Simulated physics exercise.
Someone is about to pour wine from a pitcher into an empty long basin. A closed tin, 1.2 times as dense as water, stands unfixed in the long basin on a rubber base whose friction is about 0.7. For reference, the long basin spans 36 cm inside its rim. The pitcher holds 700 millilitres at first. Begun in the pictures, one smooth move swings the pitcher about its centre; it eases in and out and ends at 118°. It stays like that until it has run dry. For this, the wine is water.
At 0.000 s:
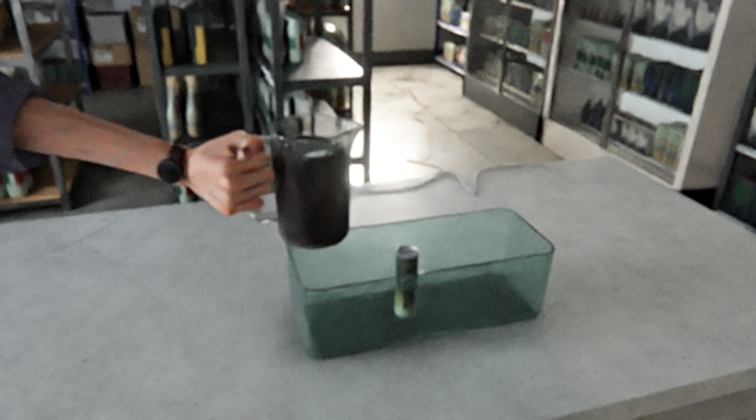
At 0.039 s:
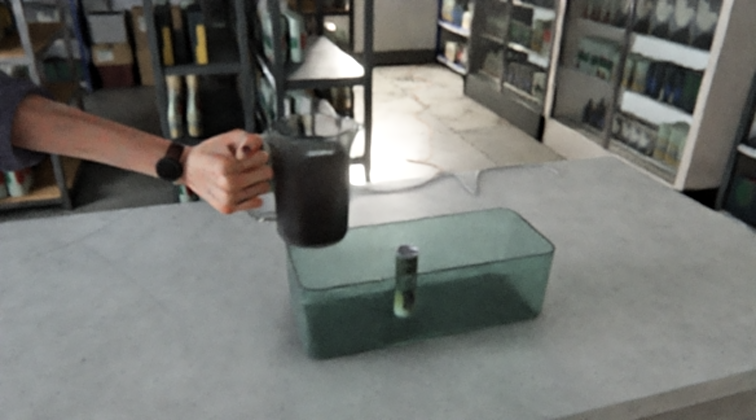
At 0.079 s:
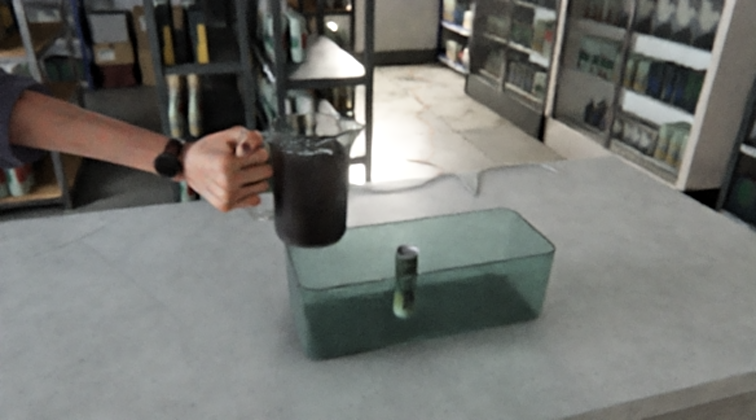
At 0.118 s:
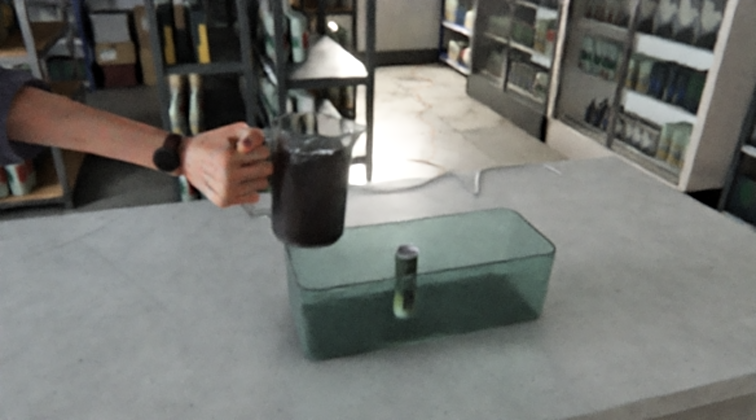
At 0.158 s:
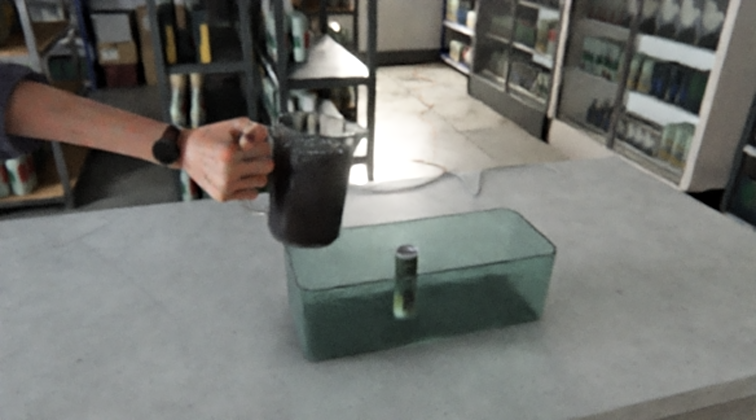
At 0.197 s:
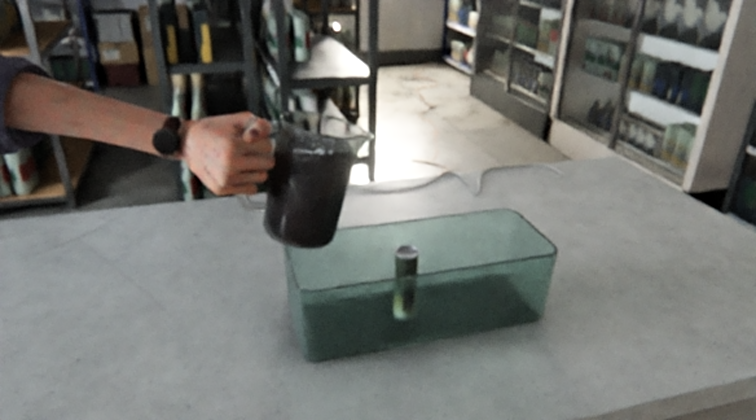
To begin with, a hand wearing a dark watch holds a pitcher of dark wine upright above the left end of a long green basin, where a small tin stands. The hand then gradually tilts the pitcher slightly to the right, while the basin and tin stay still.
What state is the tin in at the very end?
It fails to stay erect.
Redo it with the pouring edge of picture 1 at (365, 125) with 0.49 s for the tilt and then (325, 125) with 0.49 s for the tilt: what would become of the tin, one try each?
Try 1: Still standing; try 2: Still standing.
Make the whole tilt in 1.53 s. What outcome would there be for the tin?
The tin would overturn.
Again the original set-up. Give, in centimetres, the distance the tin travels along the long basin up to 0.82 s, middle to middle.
I'd put it at around 0 centimetres.
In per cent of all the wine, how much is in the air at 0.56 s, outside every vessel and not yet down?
14 %.
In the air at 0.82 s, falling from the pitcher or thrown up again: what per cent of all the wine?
Around 14 percent of the liquid.
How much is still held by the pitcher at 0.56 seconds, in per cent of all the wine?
Near 82 in a hundred.
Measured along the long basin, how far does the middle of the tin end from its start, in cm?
Around 8.5 cm.
Then, 0.56 s in, the tilt is 81° and 82 per cent is still to pour; the tin stands where it began.
Then, 0.82 s in, the tilt is 116° and 22 per cent is still to pour; the tin stands where it began.
Then, 1.10 s in, the tilt is 118° and 0 per cent is still to pour; the tin lies on its side.
Then, 1.40 s in, the tilt is 118° and 0 per cent is still to pour; the tin lies on its side.
Finally, the tin lies on its side.
